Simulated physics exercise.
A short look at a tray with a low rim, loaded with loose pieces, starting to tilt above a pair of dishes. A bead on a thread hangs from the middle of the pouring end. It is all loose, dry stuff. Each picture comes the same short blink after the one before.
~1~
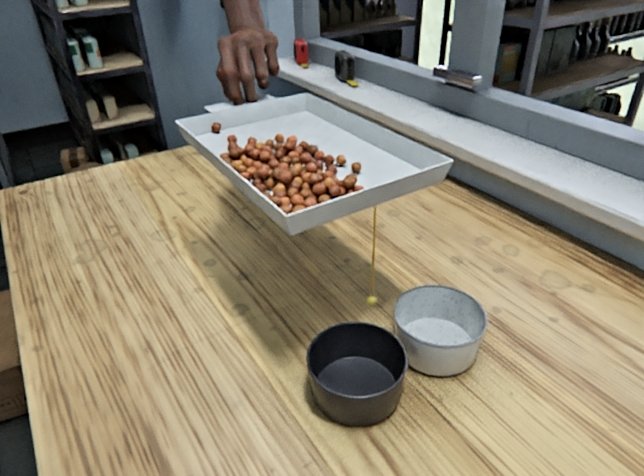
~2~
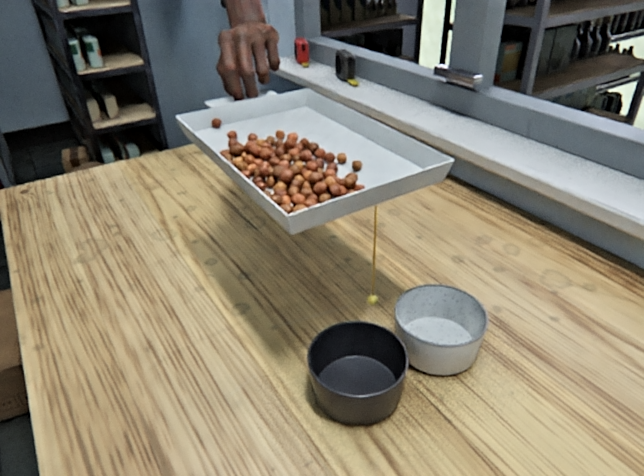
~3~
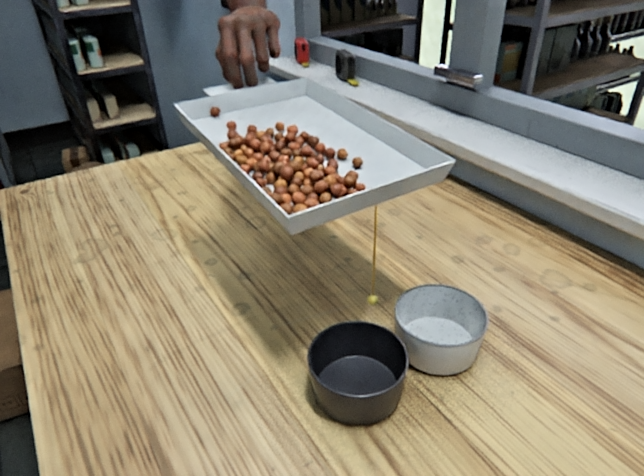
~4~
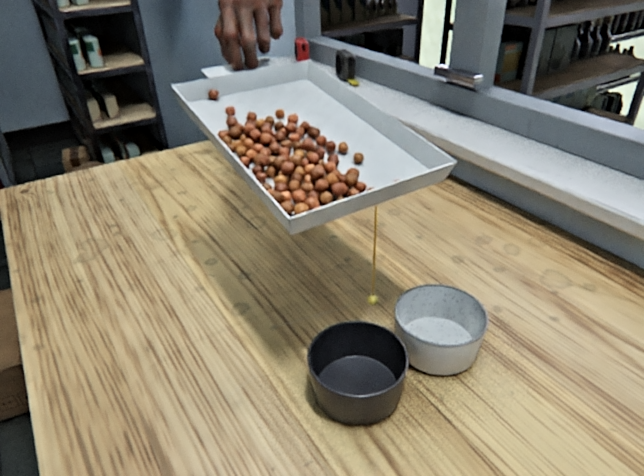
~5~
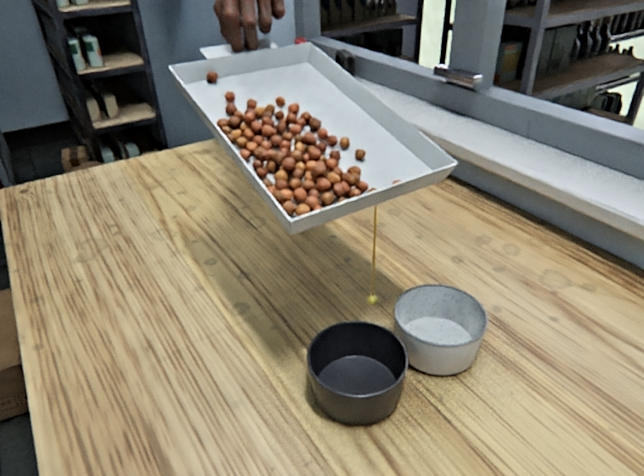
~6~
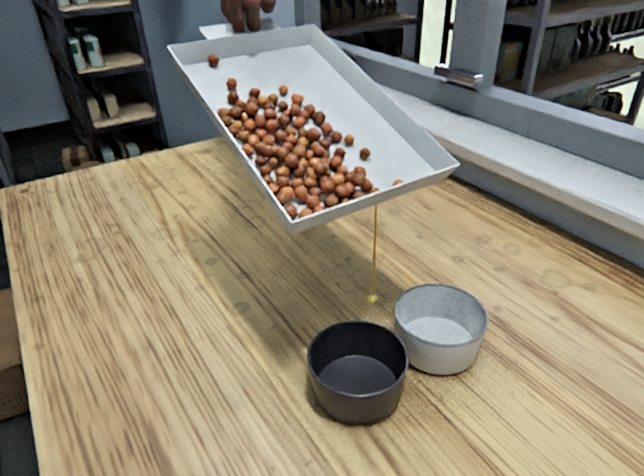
A hand raising the back of a white tray of hazelnuts, tilting it gradually steeper above dark and pale dishes on a wooden table.
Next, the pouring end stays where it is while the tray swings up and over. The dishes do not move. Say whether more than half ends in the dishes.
They take over half between them.
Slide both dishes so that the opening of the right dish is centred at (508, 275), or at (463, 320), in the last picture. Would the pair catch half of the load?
First below a half, then above a half.
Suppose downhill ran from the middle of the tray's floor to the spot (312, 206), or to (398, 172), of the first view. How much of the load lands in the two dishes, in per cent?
Near 50 % and 50 %.
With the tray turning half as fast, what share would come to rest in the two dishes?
Some 70 per cent.
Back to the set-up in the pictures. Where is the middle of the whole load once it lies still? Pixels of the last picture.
Around (389, 382).
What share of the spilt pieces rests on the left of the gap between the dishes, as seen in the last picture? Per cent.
It comes to 30 per cent or so.
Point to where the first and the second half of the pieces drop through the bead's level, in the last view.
The first part at (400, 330); the rest at (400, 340).
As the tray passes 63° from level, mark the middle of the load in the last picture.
Close to (351, 177).
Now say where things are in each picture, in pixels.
The first frame shows corners of the pouring end (289, 211) and (445, 160), level; middle of the load (283, 174), hazelnuts; left dish (387, 404); right dish (471, 355); bead on its thread (372, 301).
The second frame shows corners of the pouring end (290, 210) and (446, 159), level; middle of the load (284, 172).
The third frame shows corners of the pouring end (291, 211) and (447, 159), tipped barely, level across its low end; middle of the load (284, 167).
The fourth frame shows corners of the pouring end (292, 213) and (448, 160), tipped a little, level across its low end; middle of the load (284, 161).
The fifth frame shows corners of the pouring end (293, 214) and (450, 161), tipped a little, level across its low end; middle of the load (285, 154).
The sixth frame shows corners of the pouring end (295, 216) and (451, 162), tipped clearly, level across its low end; middle of the load (287, 149), roughly a quarter on the move; left dish (388, 403); right dish (472, 353).
Just after the last frame, tray tipped steeply; almost all on the tray; about a tenth in the air.
A moment on, tray tipped past a quarter turn; roughly half on the tray; about a tenth in the left dish; about a tenth in the right dish; just a few outside both; roughly a third in the air.
Further on, tray tipped past a quarter turn; roughly a third in the left dish; roughly a quarter in the right dish; roughly a third outside both.
When it is over, tray tipped past a quarter turn; roughly a third in the left dish; roughly a quarter in the right dish; roughly a third outside both.
